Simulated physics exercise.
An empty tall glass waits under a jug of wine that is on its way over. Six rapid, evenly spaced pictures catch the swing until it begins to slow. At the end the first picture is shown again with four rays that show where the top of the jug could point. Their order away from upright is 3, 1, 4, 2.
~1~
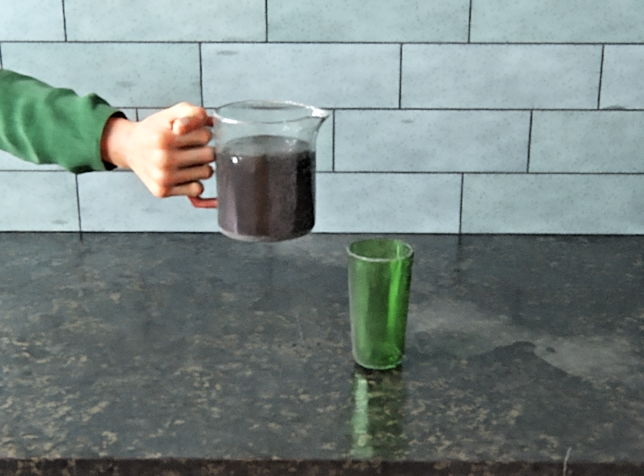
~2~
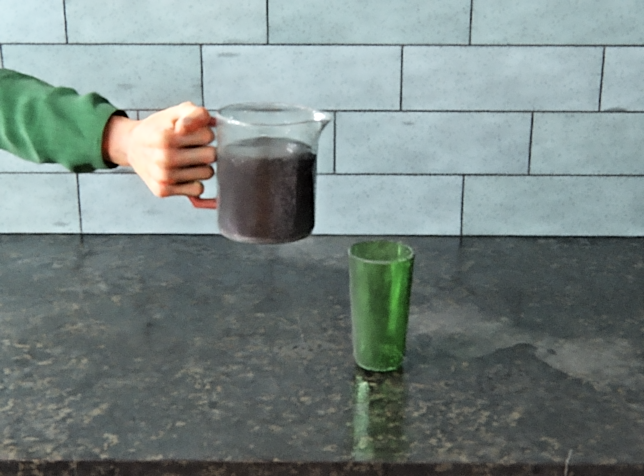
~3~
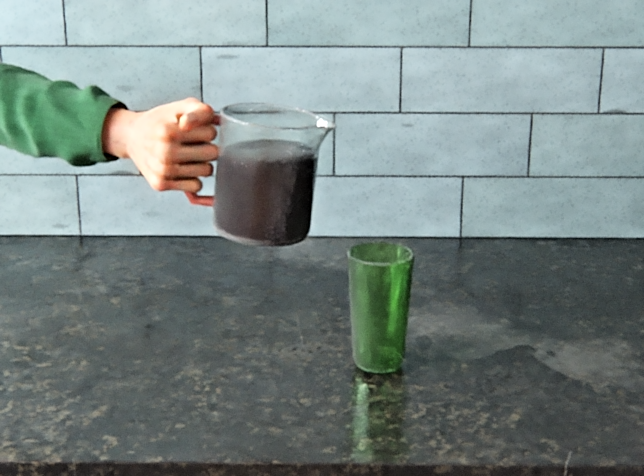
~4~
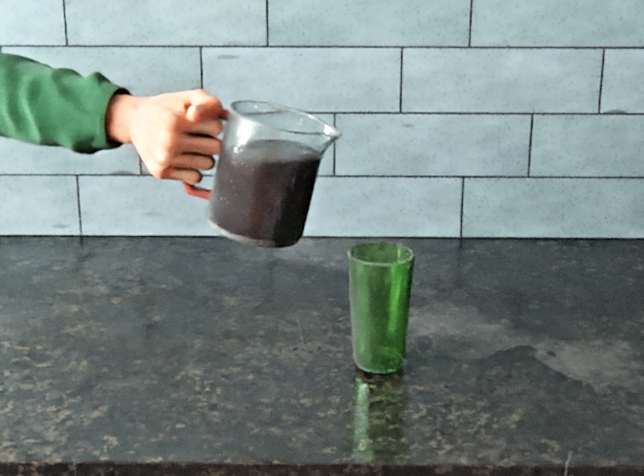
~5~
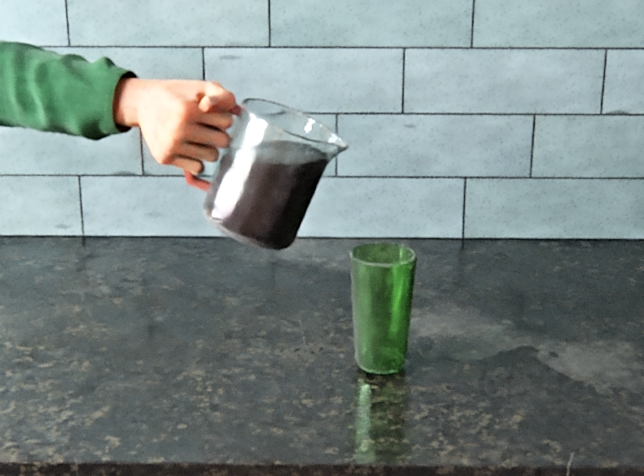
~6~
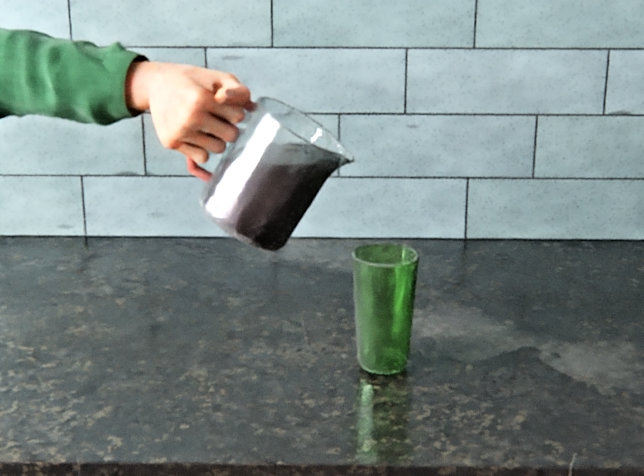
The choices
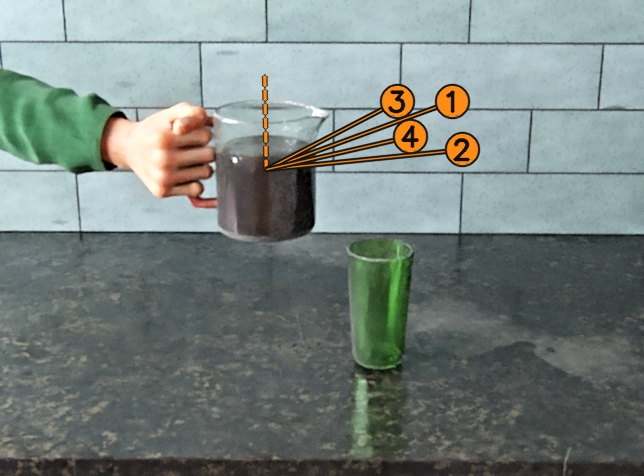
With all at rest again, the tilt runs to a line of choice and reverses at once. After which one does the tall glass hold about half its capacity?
Tilt 3.
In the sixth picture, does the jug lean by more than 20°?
Yes, it does.
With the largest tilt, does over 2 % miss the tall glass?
Yes.
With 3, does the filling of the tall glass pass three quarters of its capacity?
No, less.
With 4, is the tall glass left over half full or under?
Over.
On the marked copy, 1 at (436, 107); 2 at (445, 151); 3 at (382, 109); 4 at (393, 140).
Choosing 1, the tall glass ends with about 76 % of what it can hold; 4 % of the wine is spilt.
Choosing 2, the tall glass ends with about 92 % of what it can hold; 21 % of the wine is spilt.
Choosing 3, the tall glass ends with about 54 % of what it can hold.
Choosing 4, the tall glass ends with about 85 % of what it can hold; 12 % of the wine is spilt.
